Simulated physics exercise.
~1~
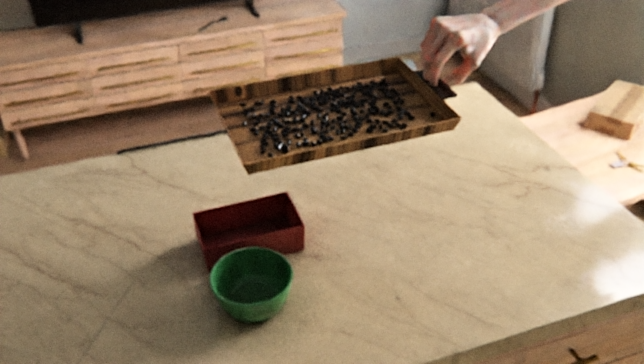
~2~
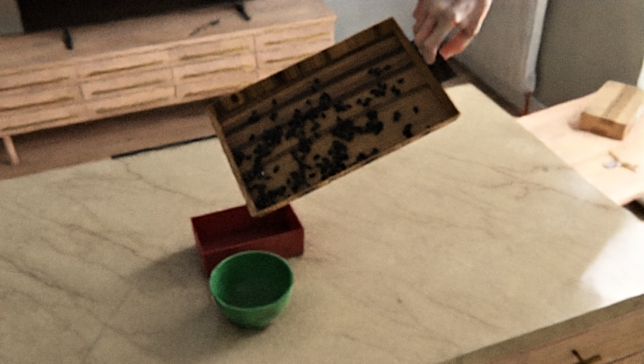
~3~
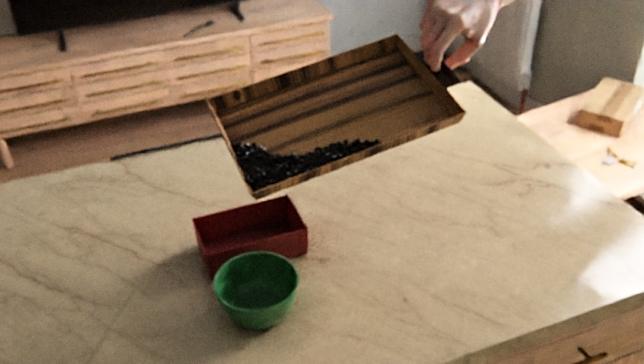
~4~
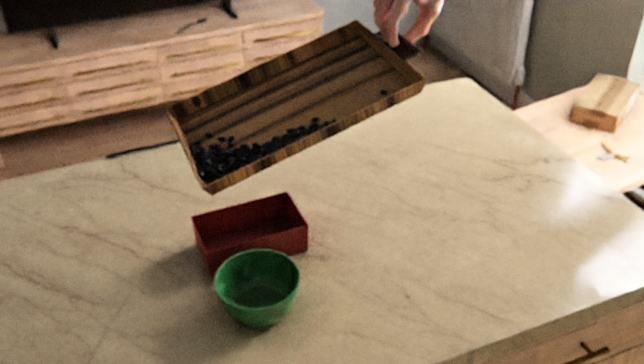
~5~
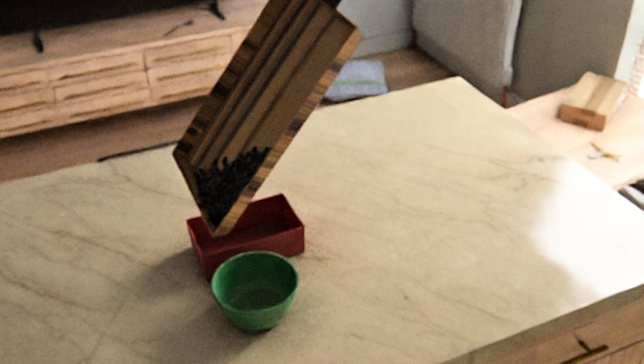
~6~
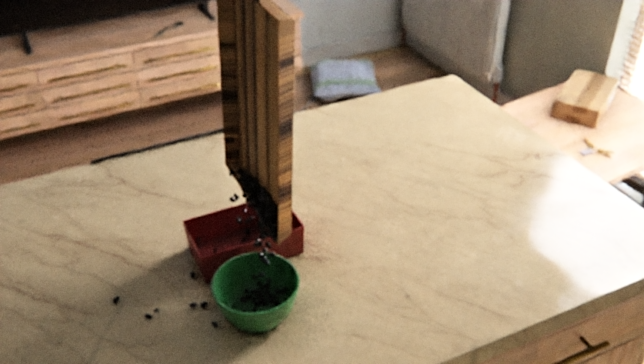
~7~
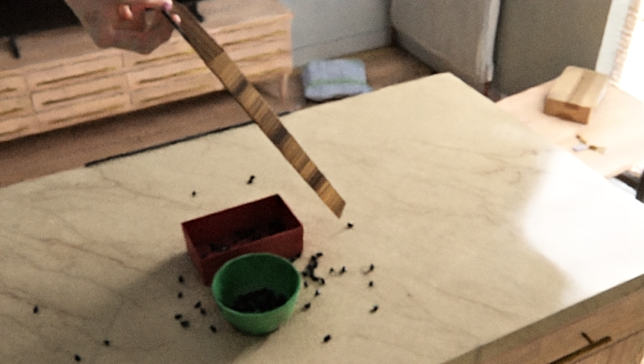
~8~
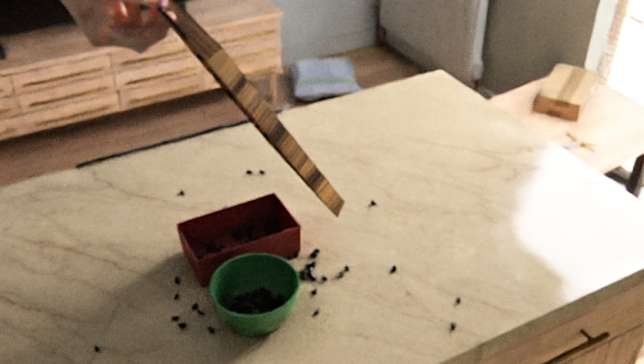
A wooden tray of small black beans, held by a hand, hovers over a pale marble-look counter in a room with wooden drawers behind, seen from slightly above. Below it stand a red rectangular tin and, just in front, a green bowl. The tray tips down to the left and the beans slide towards its low edge, then it eases back partway and shifts left. It tilts again, far more steeply, until beans pour over both containers. Finally the tray slants past upright, emptied, with beans in the tin and bowl and many others scattered across the counter.
